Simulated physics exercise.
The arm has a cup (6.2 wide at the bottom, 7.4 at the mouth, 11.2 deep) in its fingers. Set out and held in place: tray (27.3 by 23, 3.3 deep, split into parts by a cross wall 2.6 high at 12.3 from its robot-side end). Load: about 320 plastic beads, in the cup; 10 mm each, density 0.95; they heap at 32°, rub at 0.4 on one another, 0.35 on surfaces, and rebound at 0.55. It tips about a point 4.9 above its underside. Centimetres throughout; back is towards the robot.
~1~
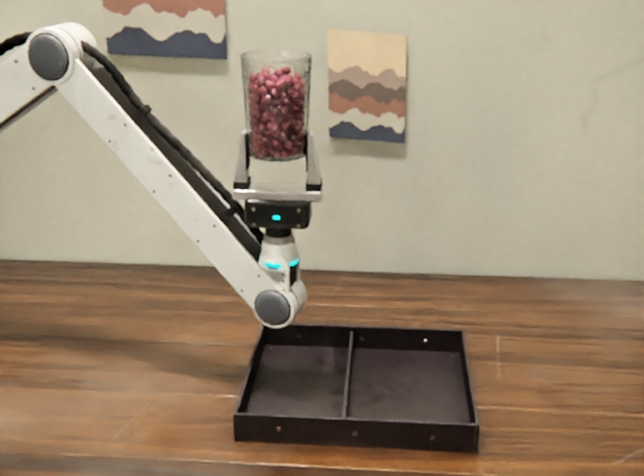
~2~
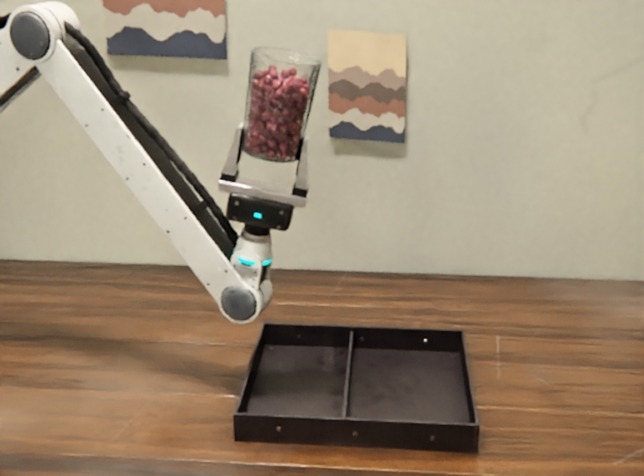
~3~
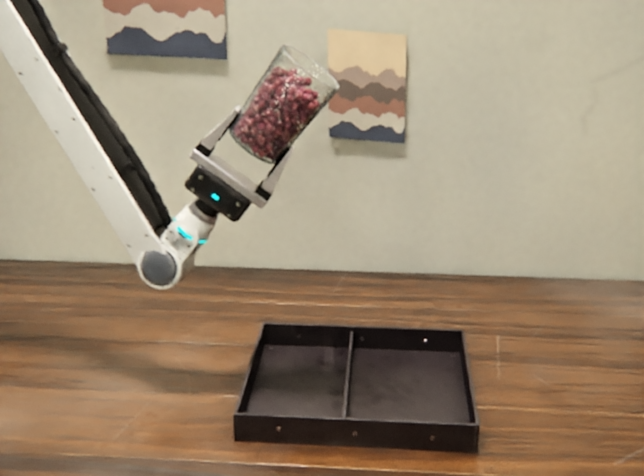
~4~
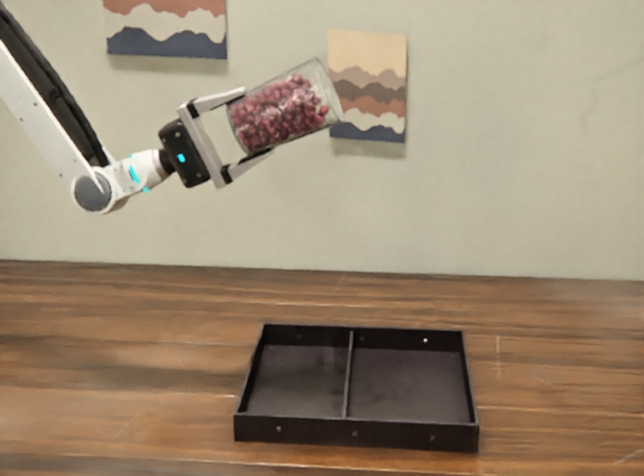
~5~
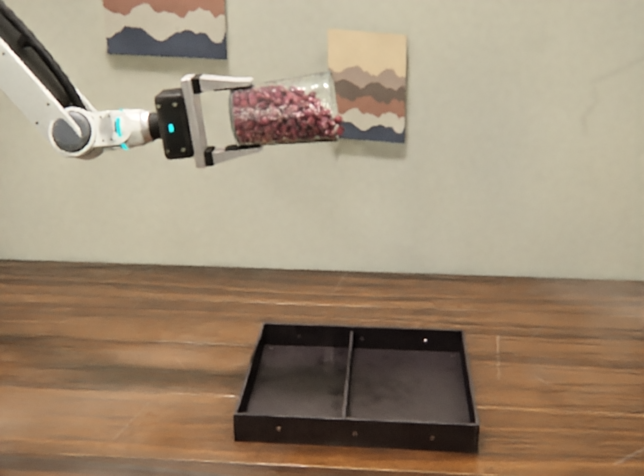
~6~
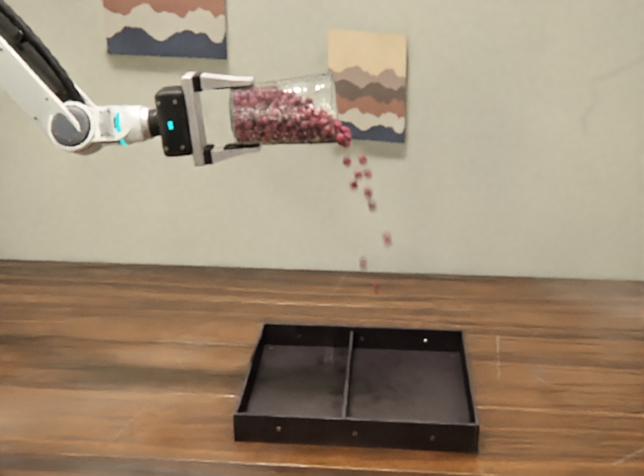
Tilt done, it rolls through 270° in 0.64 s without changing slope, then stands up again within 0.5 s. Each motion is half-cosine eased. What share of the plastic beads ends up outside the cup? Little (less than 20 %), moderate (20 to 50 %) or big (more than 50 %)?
Outside the cup the share is moderate, 20 to 50 %.
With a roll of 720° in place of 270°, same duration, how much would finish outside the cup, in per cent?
Then about 25 per cent.
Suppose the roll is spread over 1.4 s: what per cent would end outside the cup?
It would be near 40 per cent.
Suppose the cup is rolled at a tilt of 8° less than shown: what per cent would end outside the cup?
Then about 15 per cent.
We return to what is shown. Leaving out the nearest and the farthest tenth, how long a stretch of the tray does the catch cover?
About 14 cm.
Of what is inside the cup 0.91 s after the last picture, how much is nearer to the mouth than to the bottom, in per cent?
Roughly 35 per cent.
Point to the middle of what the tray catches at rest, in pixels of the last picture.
Near (412, 391).
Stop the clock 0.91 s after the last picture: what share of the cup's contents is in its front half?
Some 45 per cent.
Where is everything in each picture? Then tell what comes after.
In the first frame, the cup middle at (277, 107), upright; upper third of the load around (277, 90), from x 250 to 305, top at y 75; 318 in the cup.
In the second frame, the cup middle at (278, 107), tipped 10°; upper third of the load around (277, 91), from x 250 to 310, top at y 75.
In the third frame, the cup middle at (281, 108), tipped 36°; upper third of the load around (283, 94), from x 240 to 315, top at y 70.
In the fourth frame, the cup middle at (283, 110), tipped 65°; upper third of the load around (284, 97), from x 235 to 320, top at y 75.
In the fifth frame, the cup middle at (283, 112), tipped 82°; upper third of the load around (273, 101), from x 235 to 340, top at y 90.
In the sixth frame, the cup middle at (283, 112), tipped 84°; upper third of the load around (268, 104), from x 235 to 385, top at y 90; 306 in the cup, 12 in flight or on a rim.
Then, 0.46 s on, tipped 84°, highest piece 39 above the table; 265 in the cup, 24 in the far-side part, 3 in the robot-side part, 2 on the table or floor, 24 in flight or on a rim.
Then, 0.91 s on, tipped 36°, highest piece 40 above the table; 230 in the cup, 67 in the far-side part, 6 on the table or floor, 5 in the robot-side part, 10 in flight or on a rim.
Then, 1.34 s on, upright, highest piece 40 above the table; 230 in the cup, 74 in the far-side part, 8 on the table or floor, 6 in the robot-side part.
Then, 2.04 s on, upright, highest piece 40 above the table; 230 in the cup, 74 in the far-side part, 8 on the table or floor, 6 in the robot-side part.
In the end, 230 in the cup, 74 in the far-side part, 8 on the table or floor, 6 in the robot-side part. That is 28 % outside the cup.
